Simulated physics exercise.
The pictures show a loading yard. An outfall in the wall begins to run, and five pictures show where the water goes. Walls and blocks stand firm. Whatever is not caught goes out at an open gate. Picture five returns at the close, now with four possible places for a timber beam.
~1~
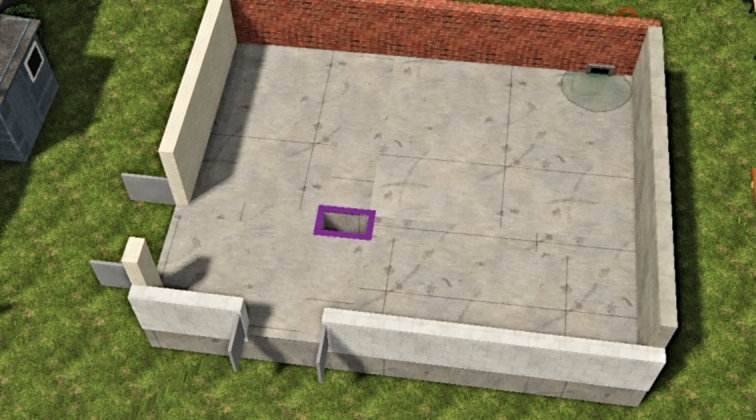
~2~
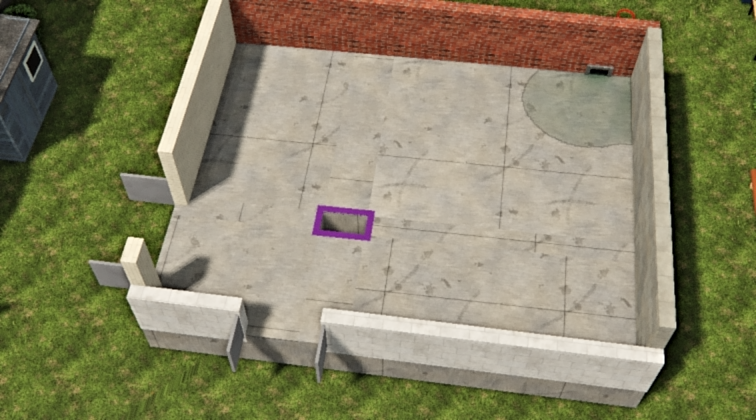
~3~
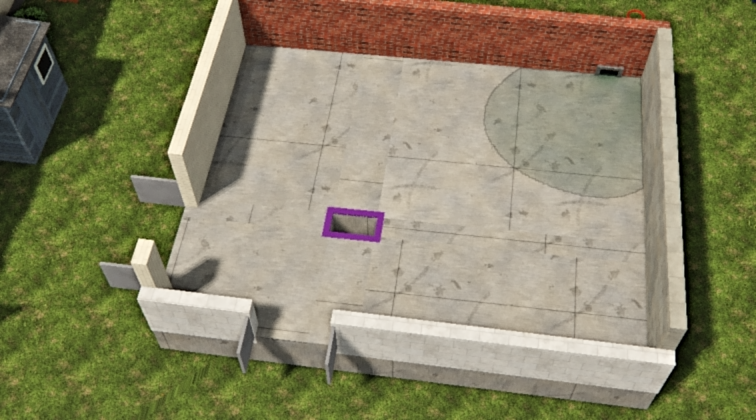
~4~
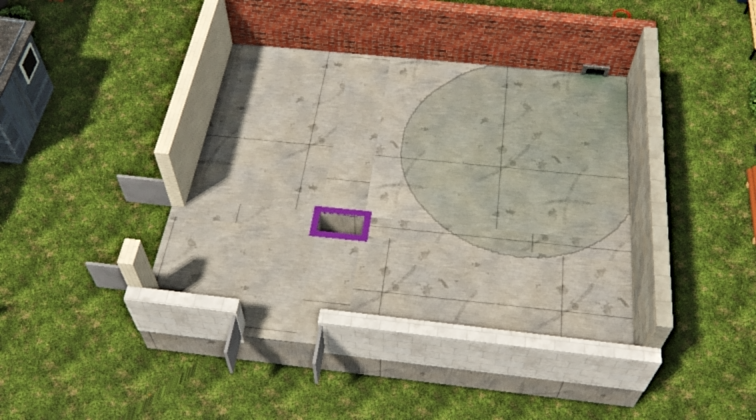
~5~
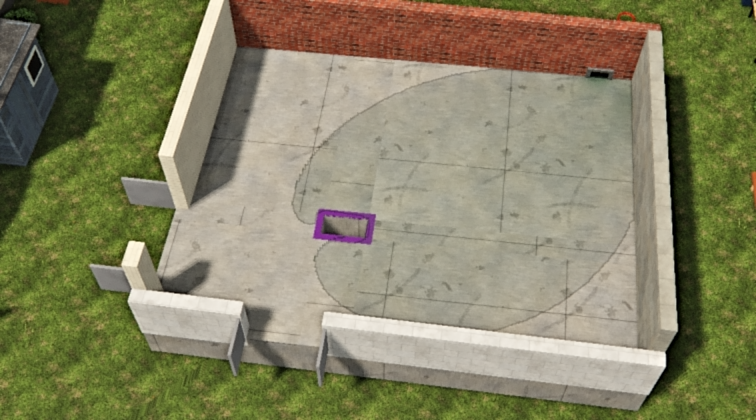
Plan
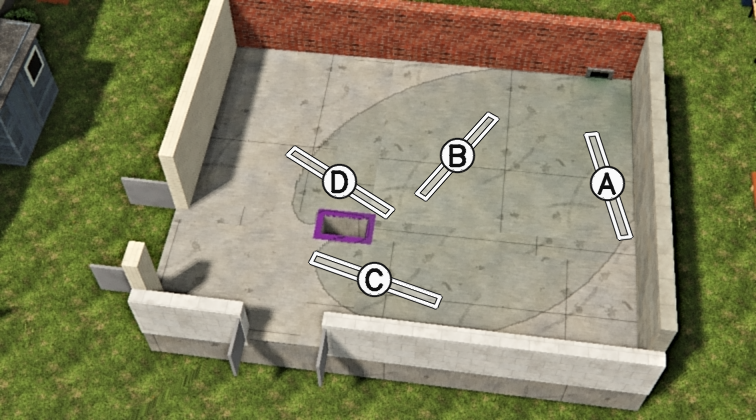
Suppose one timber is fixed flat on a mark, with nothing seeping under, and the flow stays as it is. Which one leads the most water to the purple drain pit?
Use position C.
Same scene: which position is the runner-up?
The answer is A.
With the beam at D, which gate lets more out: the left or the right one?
The left one.
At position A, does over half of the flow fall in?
No, it does not.
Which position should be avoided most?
The answer is D.
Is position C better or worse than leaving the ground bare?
It is better.
On the marked copy, A from (591, 134) to (625, 237); B from (421, 196) to (492, 116); C from (313, 257) to (437, 301); D from (291, 151) to (389, 213).
With A, about 22 % of the stream goes into the purple drain pit, about 78 % out by the gates.
With B, about 13 % of the stream goes into the purple drain pit, about 86 % out by the gates.
With C, about 41 % of the stream goes into the purple drain pit, about 59 % out by the gates.
With D, about 9 % of the stream goes into the purple drain pit, about 91 % out by the gates.
